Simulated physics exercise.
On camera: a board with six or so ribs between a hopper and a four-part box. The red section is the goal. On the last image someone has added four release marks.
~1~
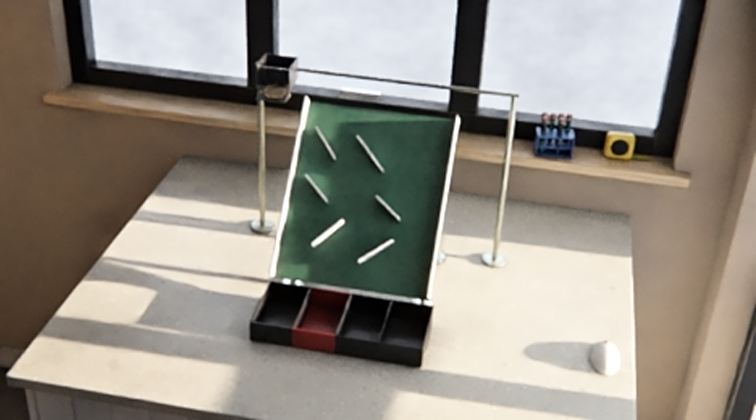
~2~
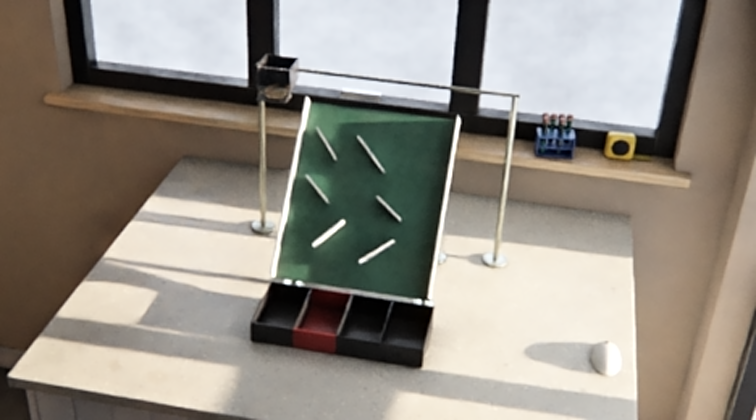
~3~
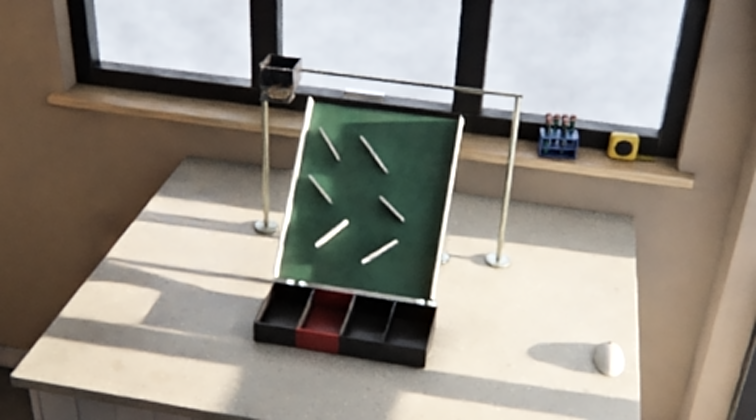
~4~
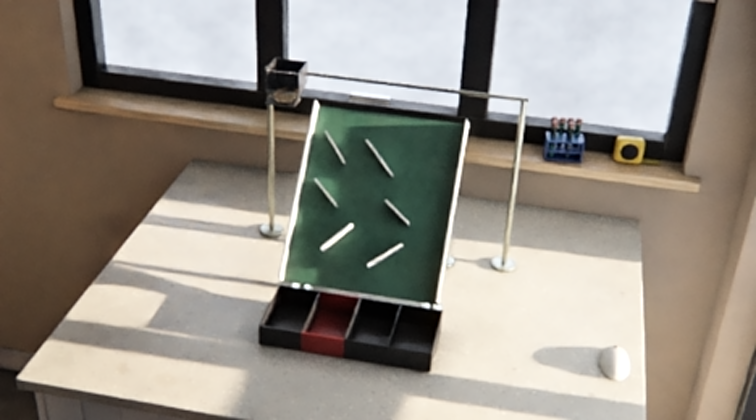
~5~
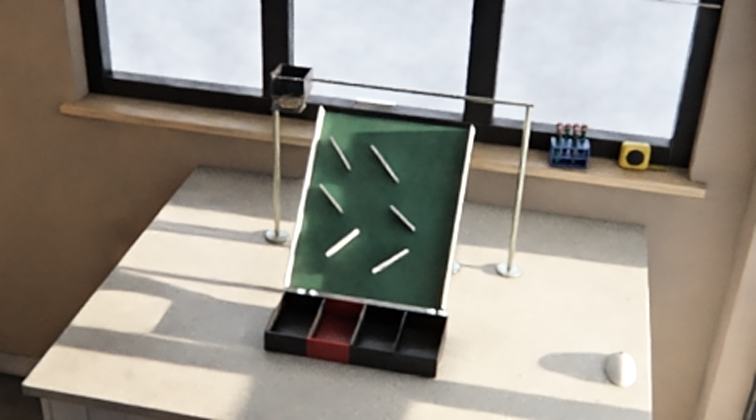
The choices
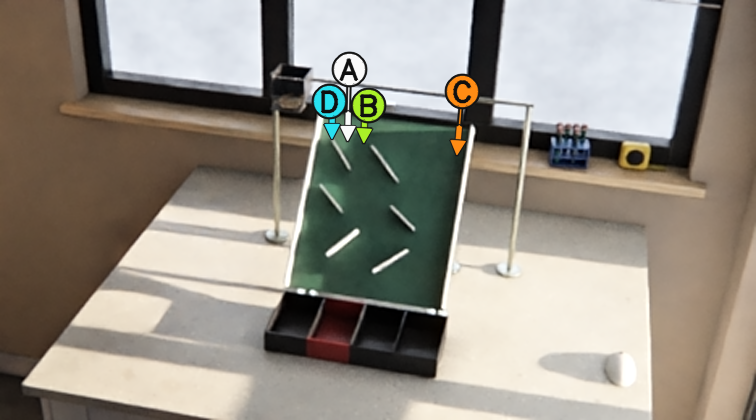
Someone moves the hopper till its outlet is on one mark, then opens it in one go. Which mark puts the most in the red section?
Mark A does it best.
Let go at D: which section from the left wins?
The first.
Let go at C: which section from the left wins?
It is the fourth one.
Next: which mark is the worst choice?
That would be C.
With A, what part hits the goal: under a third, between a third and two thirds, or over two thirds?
Between a third and two thirds.
On the marked copy, mark A meets the board at (347, 135); mark B meets the board at (364, 137); mark C meets the board at (457, 149); mark D meets the board at (331, 133).
Choosing A, about half in the red section, about a third in other sections, a small part outside the box.
Choosing B, about a third in the red section, about half in other sections, about a quarter outside the box.
Choosing C, a stray few in the red section, about two thirds in other sections, about a third outside the box.
Choosing D, a small part in the red section, about two thirds in other sections, a small part outside the box.
